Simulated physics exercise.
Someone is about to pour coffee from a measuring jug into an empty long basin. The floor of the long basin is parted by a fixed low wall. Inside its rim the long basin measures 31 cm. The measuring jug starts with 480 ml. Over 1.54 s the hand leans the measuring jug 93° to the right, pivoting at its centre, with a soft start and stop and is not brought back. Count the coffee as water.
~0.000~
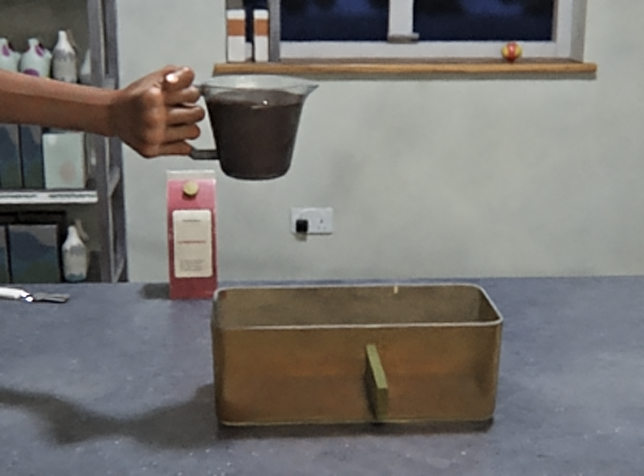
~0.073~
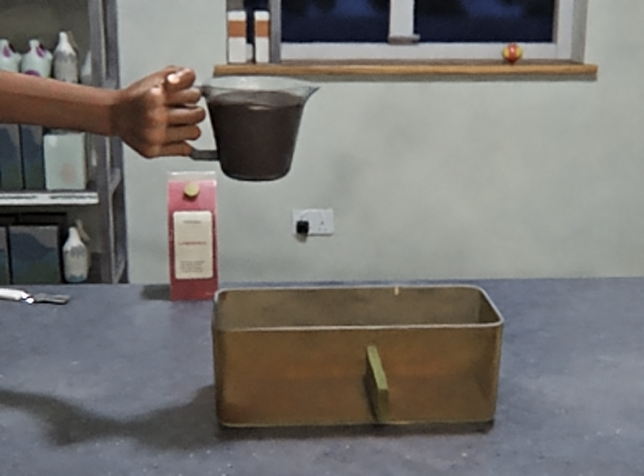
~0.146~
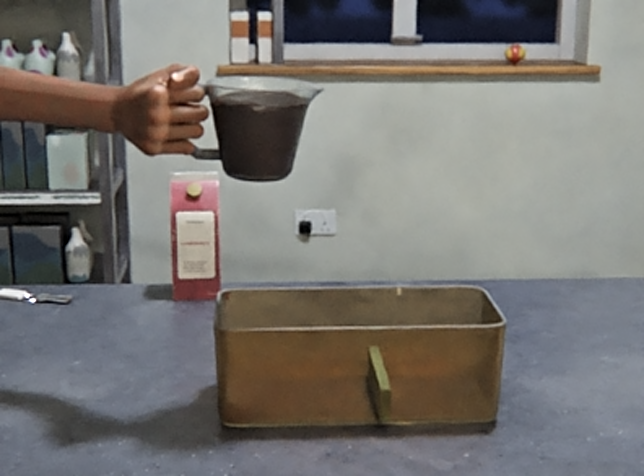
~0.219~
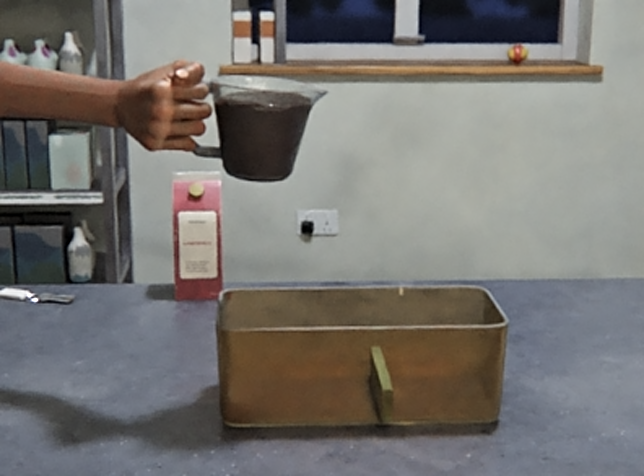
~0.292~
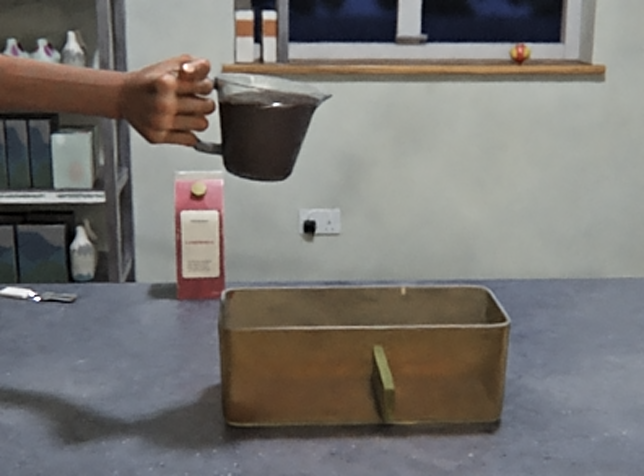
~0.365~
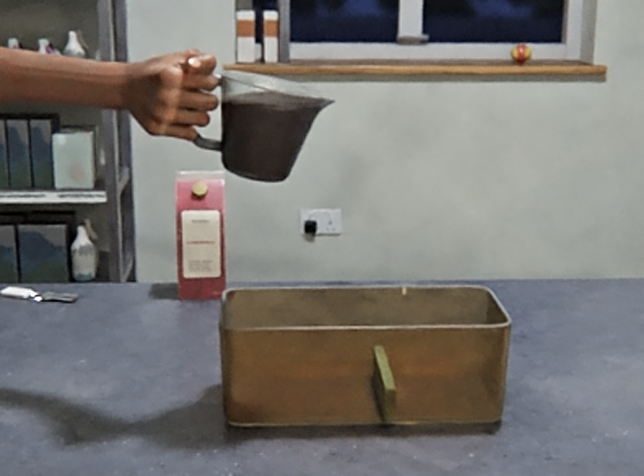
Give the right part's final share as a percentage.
Roughly 73 per cent is past the wall.
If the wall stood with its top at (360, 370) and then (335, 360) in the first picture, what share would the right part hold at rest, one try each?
First 85, then 95 per cent.
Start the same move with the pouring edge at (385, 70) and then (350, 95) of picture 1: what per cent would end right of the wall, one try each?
First 75, then 90 per cent.
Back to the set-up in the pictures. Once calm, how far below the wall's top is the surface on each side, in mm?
Some 34 mm on the left and 16 mm on the right.
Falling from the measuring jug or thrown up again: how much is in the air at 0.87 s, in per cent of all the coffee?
Some 20 per cent.
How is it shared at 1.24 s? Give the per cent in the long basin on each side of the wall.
Left about 4, right about 52.
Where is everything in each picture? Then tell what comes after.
It leans 0°; its right rim is at (319, 84); the coffee meets the walls at (208, 96) and (303, 95); the long basin's rim runs from (214, 309) to (491, 304); the wall's top is at (376, 366), in the first frame.
It leans 1°; its right rim is at (320, 86); the coffee meets the walls at (210, 97) and (304, 98), in the second frame.
It leans 2°; its right rim is at (324, 88); the coffee meets the walls at (213, 97) and (307, 98), in the third frame.
It leans 5°; its right rim is at (328, 91); the coffee meets the walls at (217, 97) and (312, 99), in the fourth frame.
It leans 8°; its right rim is at (333, 94); the coffee meets the walls at (221, 96) and (318, 98), in the fifth frame.
It leans 12°; its right rim is at (336, 100); the coffee meets the walls at (224, 98) and (324, 99), in the sixth frame.
By 0.87 s the tilt is 56° and 72 per cent is still to pour, 1 is left of the wall and 7 right of it.
By 1.24 s the tilt is 84° and 21 per cent is still to pour, 4 is left of the wall and 52 right of it.
By 1.62 s the tilt is 93° and 1 per cent is still to pour, 22 is left of the wall and 72 right of it.
By 2.04 s the tilt is 93° and 0 per cent is still to pour, 25 is left of the wall and 73 right of it.
At rest 25 per cent lies left of the wall, 73 right of it and 2 outside.
